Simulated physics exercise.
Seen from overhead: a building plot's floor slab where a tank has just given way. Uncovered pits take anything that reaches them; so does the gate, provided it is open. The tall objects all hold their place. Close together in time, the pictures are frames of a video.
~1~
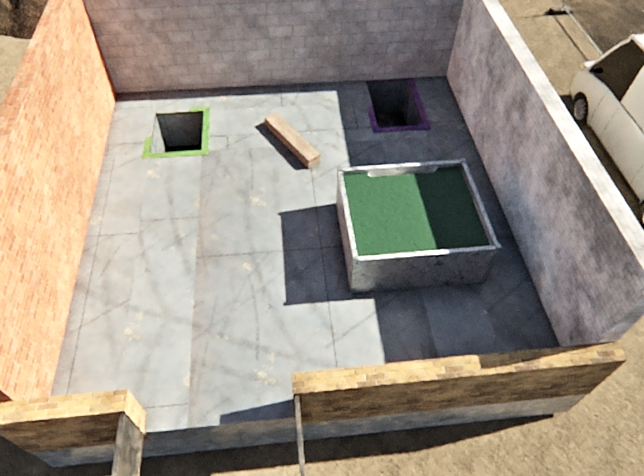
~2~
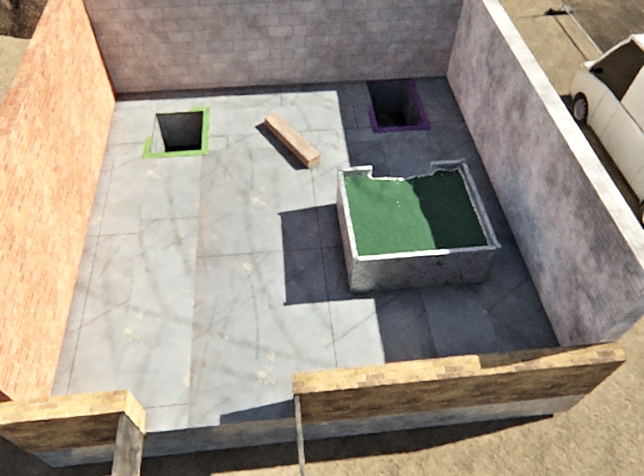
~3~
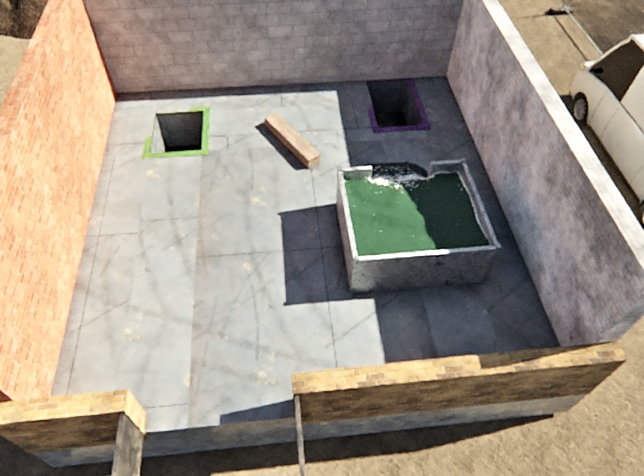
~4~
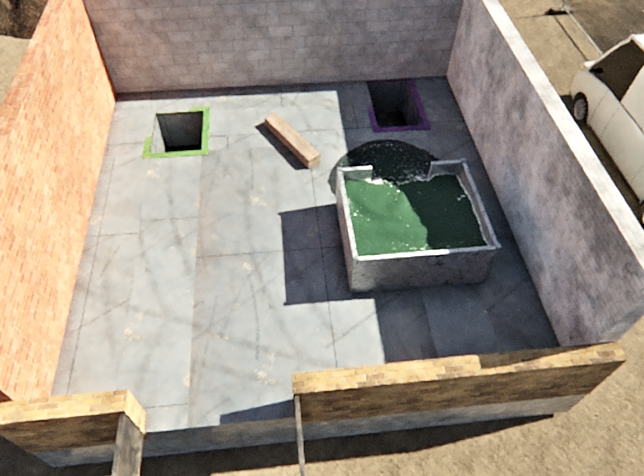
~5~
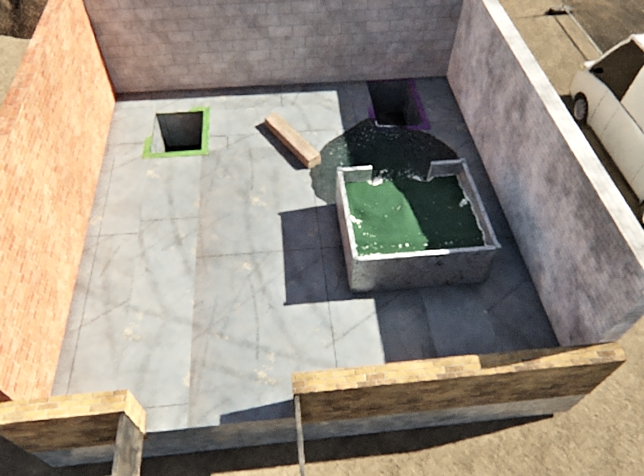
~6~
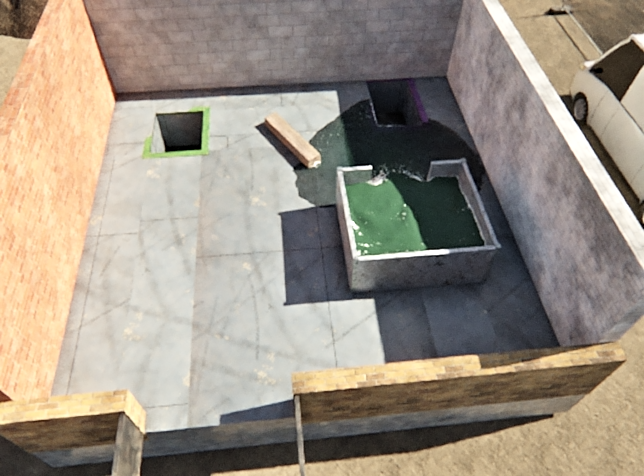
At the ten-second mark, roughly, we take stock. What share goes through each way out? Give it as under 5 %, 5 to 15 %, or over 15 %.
The gate takes in a trifling amount - short of five per cent; the purple pit takes in a considerable amount - past fifteen per cent; the green pit takes in a reasonable amount - five to fifteen per cent.
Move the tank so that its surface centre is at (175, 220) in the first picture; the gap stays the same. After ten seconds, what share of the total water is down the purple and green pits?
Parts in a hundred: Purple 14, green 50.
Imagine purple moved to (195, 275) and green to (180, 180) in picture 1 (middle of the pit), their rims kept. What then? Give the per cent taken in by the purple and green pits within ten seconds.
Estimated shares - purple: 4 %; green: 10 %.
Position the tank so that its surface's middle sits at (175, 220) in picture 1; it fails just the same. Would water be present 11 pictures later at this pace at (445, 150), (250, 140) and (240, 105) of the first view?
Going through the three spots, I'd say high and dry, swamped, swamped.
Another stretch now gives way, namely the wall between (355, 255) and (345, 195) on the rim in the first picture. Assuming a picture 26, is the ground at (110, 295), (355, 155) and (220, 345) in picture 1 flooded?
The first would be drenched, the second still unwetted and the third drenched.
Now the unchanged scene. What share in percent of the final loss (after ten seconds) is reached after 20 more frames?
That comes to 45 per cent, as I work it out.
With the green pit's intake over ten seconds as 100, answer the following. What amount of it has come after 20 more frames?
Something like 20 in a hundred.
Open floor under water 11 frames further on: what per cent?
That works out to some 25 in a hundred.
A moment on, water covers 25 % of the floor; the gate 0 %, the purple pit 7 %, the green pit 0 %.
Next, water covers 25 % of the floor; the gate 0 %, the purple pit 15 %, the green pit 0 %.
Then, water covers 35 % of the floor; the gate 0 %, the purple pit 27 %, the green pit 2 %.
Later, water covers 45 % of the floor; the gate 0 %, the purple pit 42 %, the green pit 6 %.
In the end, water covers 40 % of the floor; the gate 0 %, the purple pit 53 %, the green pit 10 %.
